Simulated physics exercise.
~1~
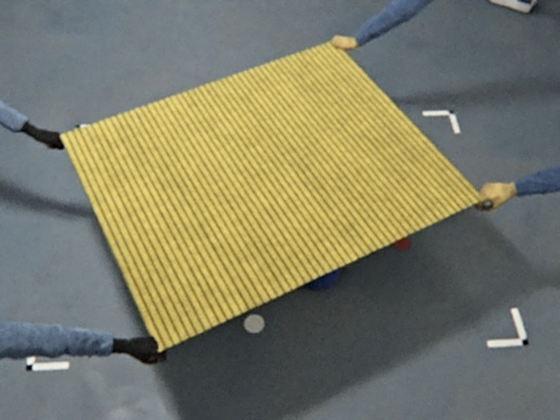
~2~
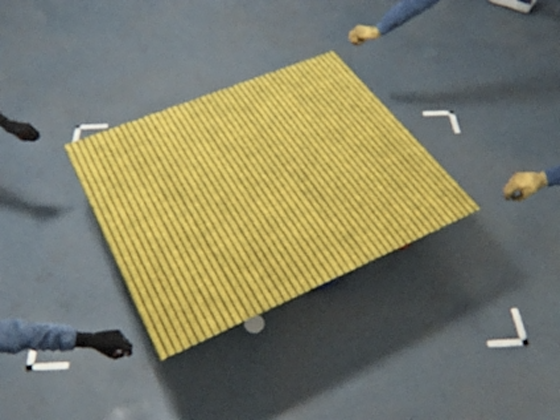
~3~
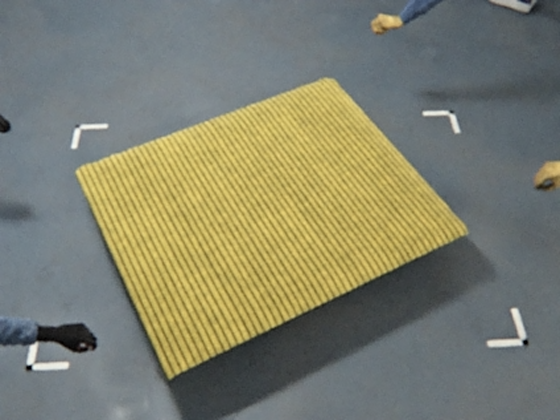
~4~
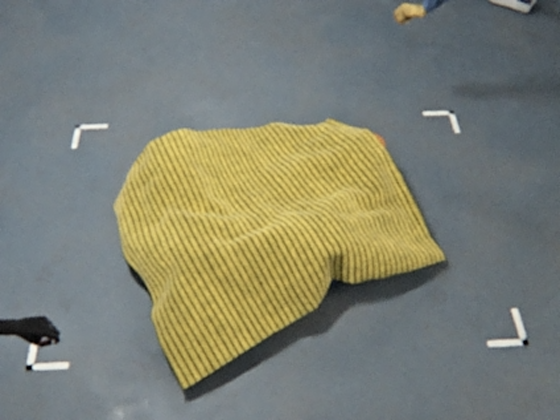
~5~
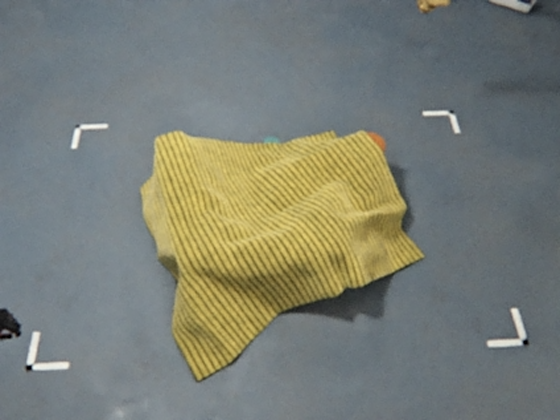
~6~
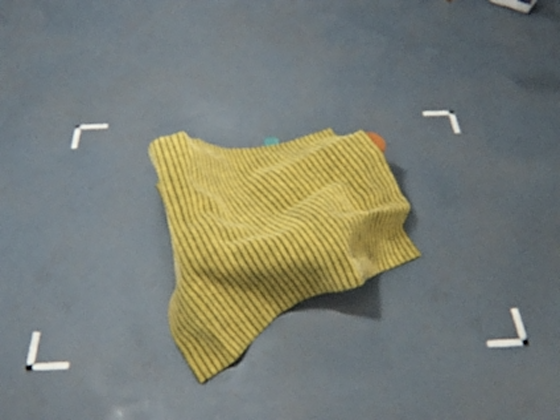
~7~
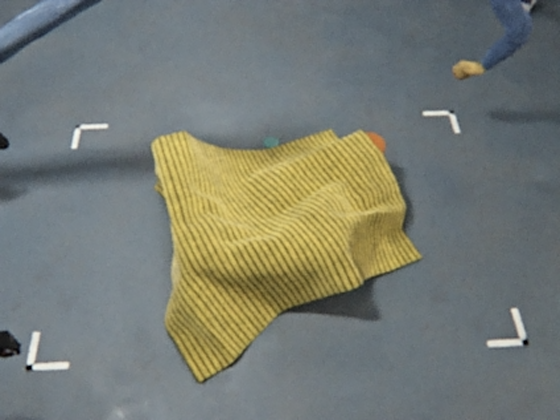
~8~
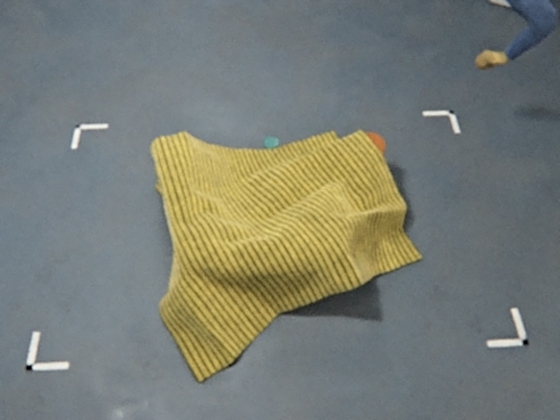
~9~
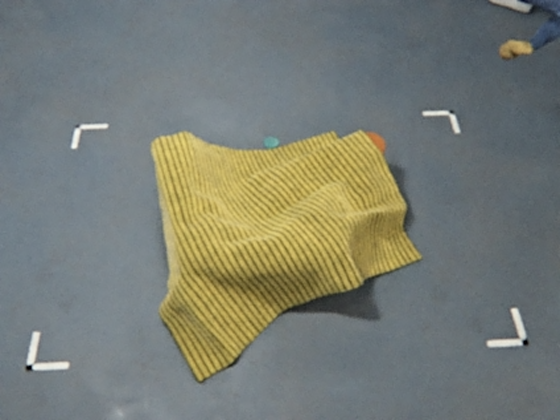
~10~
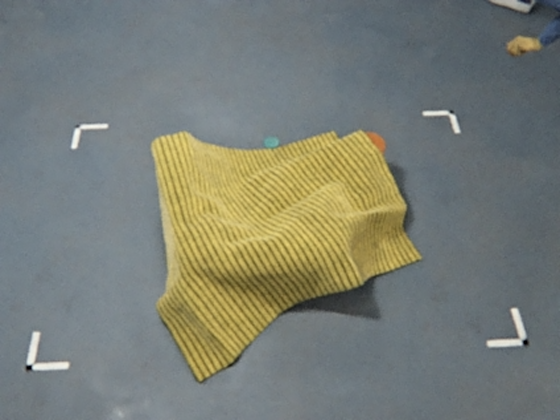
The clip opens with four hands holding a yellow ribbed sheet stretched flat above a grey-blue floor, with a white disc and bits of blue and red showing at its near edge. The hands let go and draw back as the sheet drops, still nearly flat. It then crumples over the objects beneath, its edges folding inward. The sheet settles into a rumpled heap between four white corner marks. Arms briefly reappear at the sides and withdraw, leaving the heap almost unchanged. At the end, the white disc is hidden, while a teal piece and some orange-red peek out along the far edge.
